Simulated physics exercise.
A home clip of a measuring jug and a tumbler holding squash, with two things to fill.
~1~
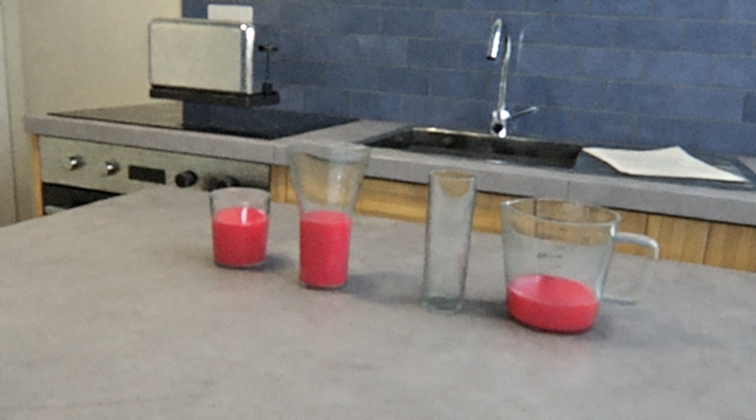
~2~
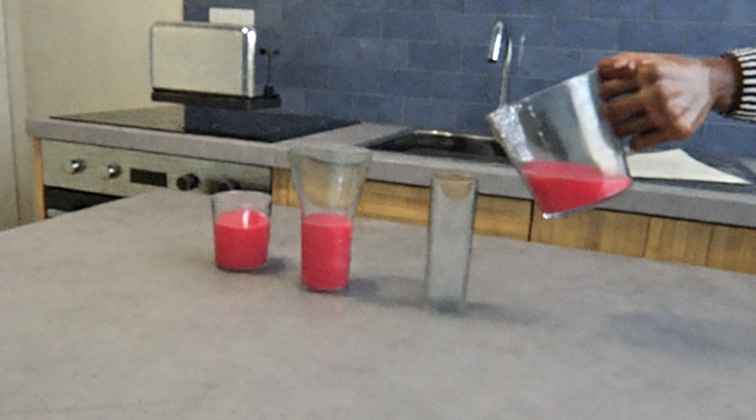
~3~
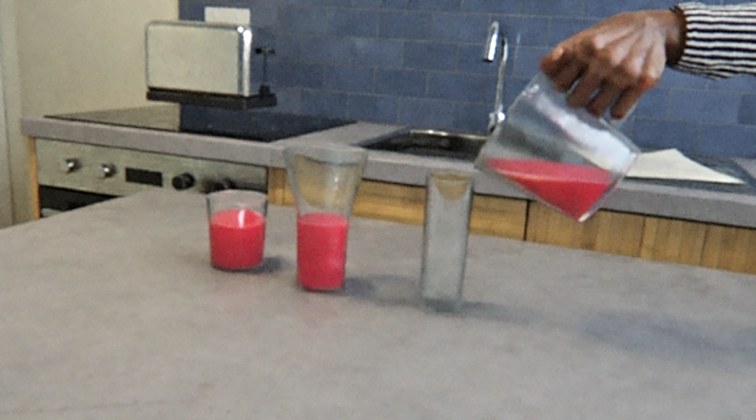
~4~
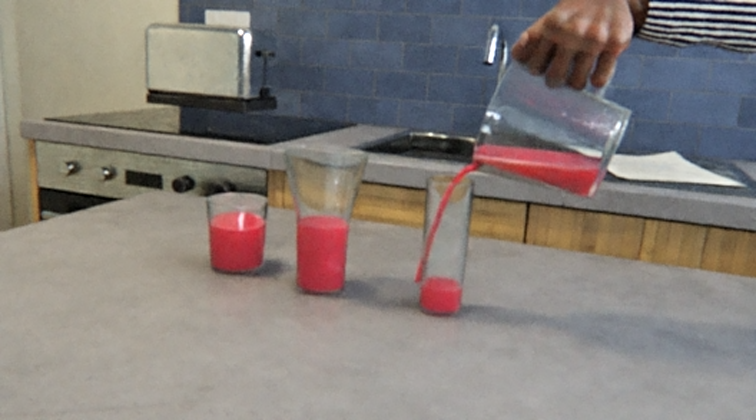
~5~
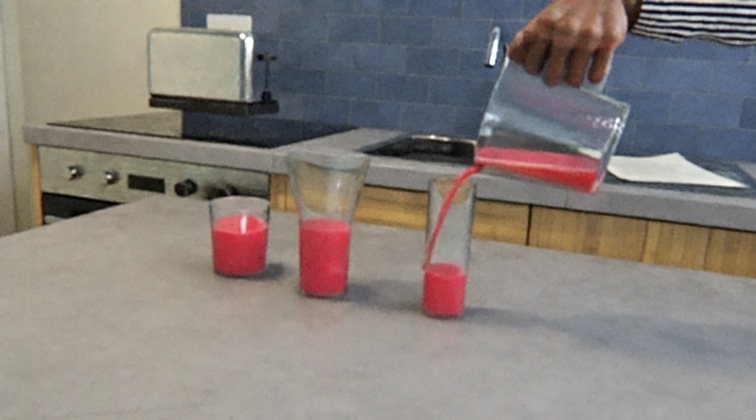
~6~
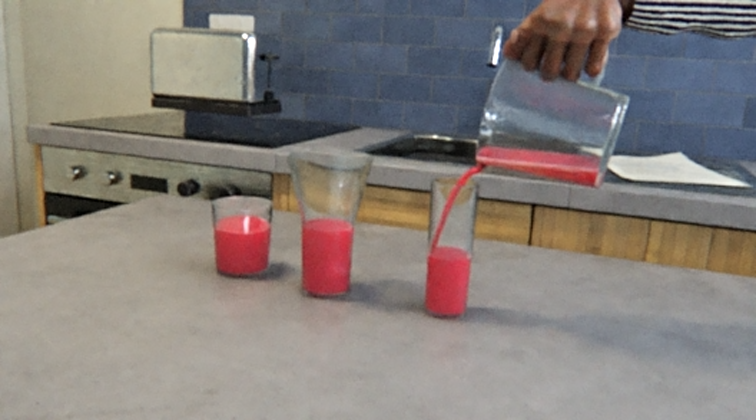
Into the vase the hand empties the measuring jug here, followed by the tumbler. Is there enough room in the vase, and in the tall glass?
In order: The vase will take the pour cleanly; the tall glass will take the pour cleanly.
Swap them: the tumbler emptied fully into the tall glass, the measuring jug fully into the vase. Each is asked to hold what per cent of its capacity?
80 % then 60 %.
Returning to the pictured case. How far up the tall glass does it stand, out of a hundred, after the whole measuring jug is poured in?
Level at the end: Close to 80 %.
Soon after, the tall glass is about two thirds full.
Later, the tall glass is about three quarters full.
In the end, the vase is about three quarters full; the tall glass is about three quarters full.
